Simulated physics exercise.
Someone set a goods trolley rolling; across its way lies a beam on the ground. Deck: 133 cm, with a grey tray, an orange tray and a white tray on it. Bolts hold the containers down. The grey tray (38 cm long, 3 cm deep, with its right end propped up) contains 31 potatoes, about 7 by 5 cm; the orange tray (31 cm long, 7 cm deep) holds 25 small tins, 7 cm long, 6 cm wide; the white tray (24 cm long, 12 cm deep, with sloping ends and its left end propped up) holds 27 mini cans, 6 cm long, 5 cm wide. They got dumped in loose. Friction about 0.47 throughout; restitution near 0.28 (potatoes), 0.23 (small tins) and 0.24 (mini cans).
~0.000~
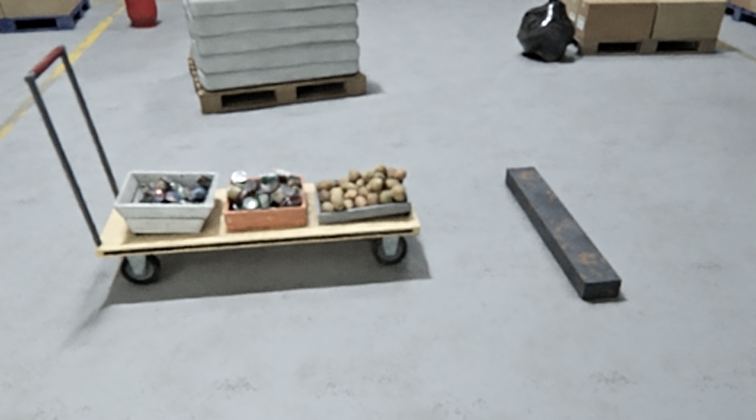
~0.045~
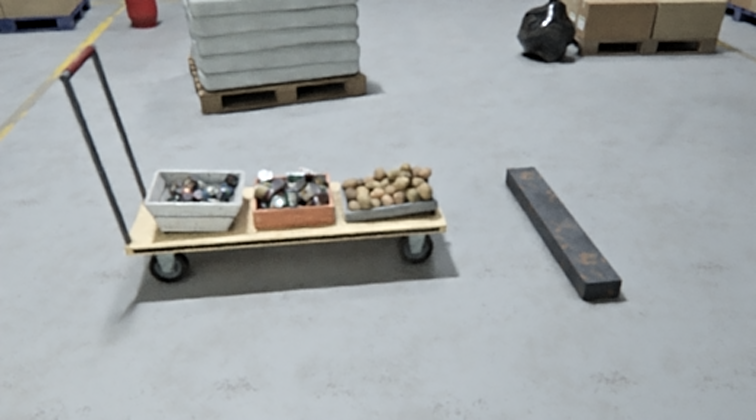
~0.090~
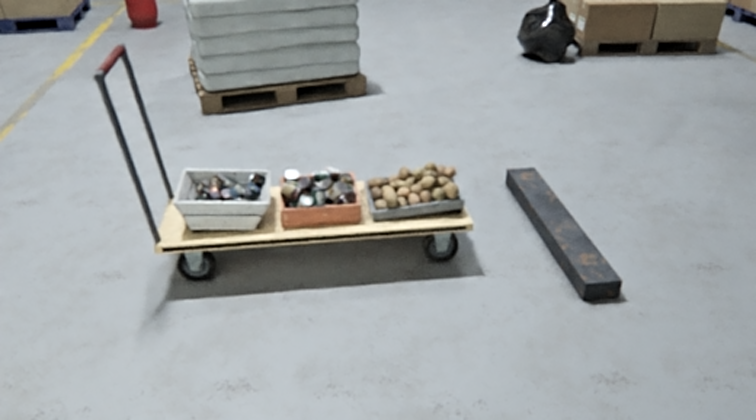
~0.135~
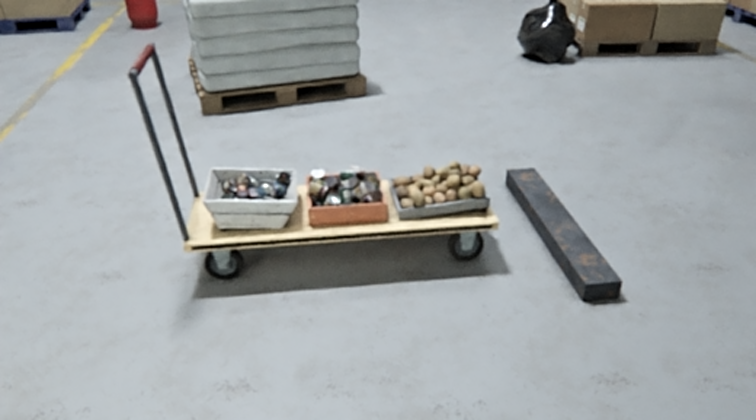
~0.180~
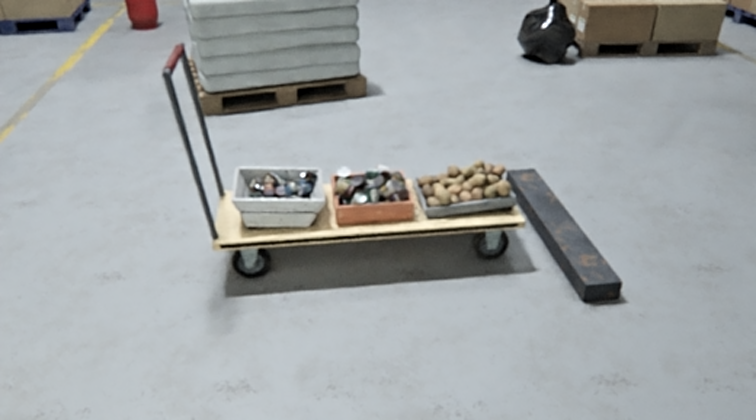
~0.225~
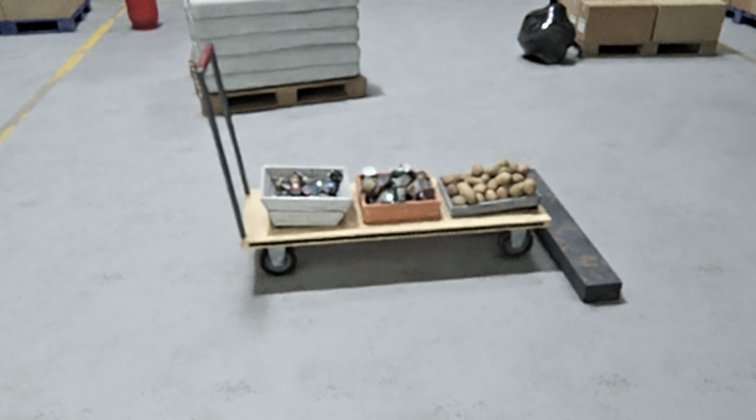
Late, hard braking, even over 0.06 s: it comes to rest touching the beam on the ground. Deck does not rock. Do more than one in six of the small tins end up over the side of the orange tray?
Yes.
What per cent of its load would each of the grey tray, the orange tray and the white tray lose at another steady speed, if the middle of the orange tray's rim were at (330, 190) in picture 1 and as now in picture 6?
Result - grey tray: 10 per cent; orange tray: 0 per cent; white tray: 0 per cent.
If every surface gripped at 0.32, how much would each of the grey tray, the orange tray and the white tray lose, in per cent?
Grey tray 30%, orange tray 30%, white tray 20%.
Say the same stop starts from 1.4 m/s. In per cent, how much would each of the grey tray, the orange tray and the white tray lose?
Grey tray 20 %, orange tray 0 %, white tray 0 %.
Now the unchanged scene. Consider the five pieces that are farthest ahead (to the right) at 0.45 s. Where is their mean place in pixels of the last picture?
Around (592, 180) in pixels.
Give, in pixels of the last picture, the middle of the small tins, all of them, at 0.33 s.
Pixel (431, 181), give or take.
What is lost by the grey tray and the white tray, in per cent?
The grey tray loses 25 percent and the white tray loses 10 percent.
After 0.23 s, it begins to slow.
After 0.33 s, grey tray 29 in, 2 out, orange tray 24 in, 1 out and white tray 27 in, 0 out.
After 0.45 s, grey tray 27 in, 4 out, orange tray 20 in, 5 out and white tray 25 in, 2 out.
After 0.68 s, grey tray 24 in, 7 out, orange tray 17 in, 8 out and white tray 24 in, 3 out.
Final count (at 1.19 s), grey tray 24 in, 7 out, orange tray 17 in, 8 out and white tray 24 in, 3 out. Asked share, 8 of 25, 32 per cent.
